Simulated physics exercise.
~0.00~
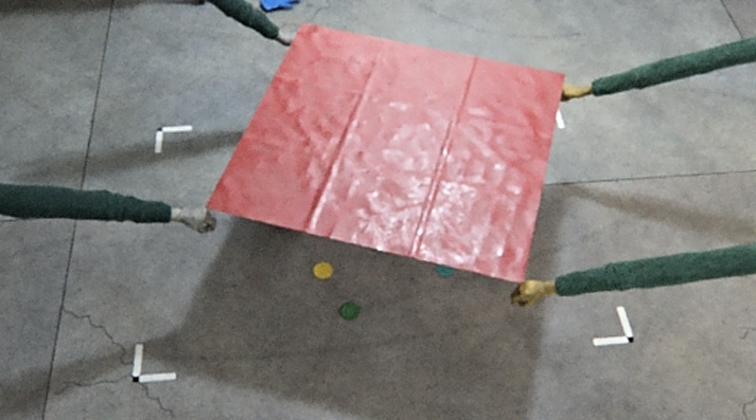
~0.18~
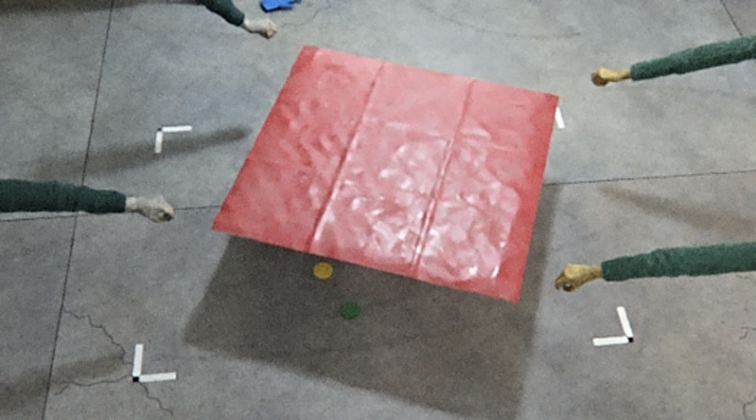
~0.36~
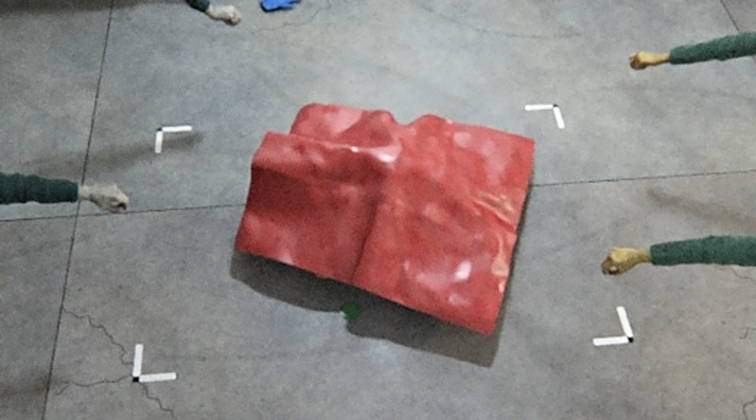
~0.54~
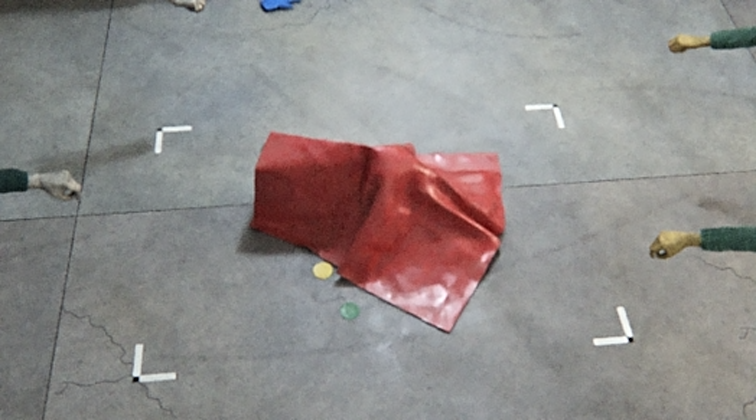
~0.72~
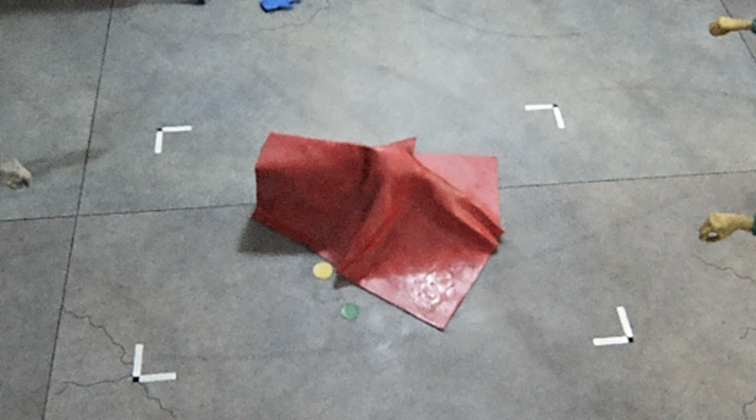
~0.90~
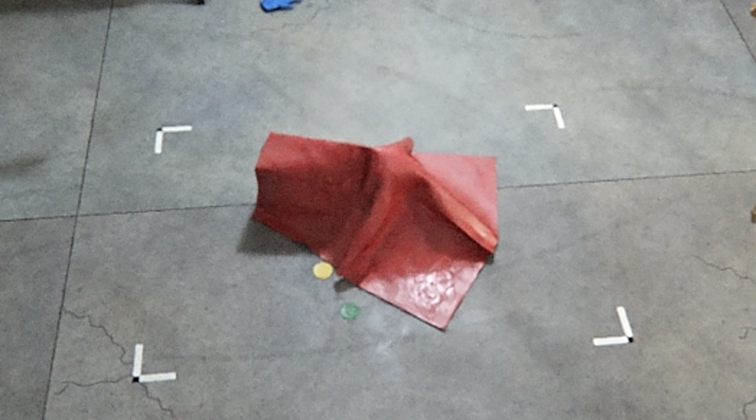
Four green-sleeved arms releasing a red tarp that drops and crumples on a concrete floor, yellow and green discs left showing.
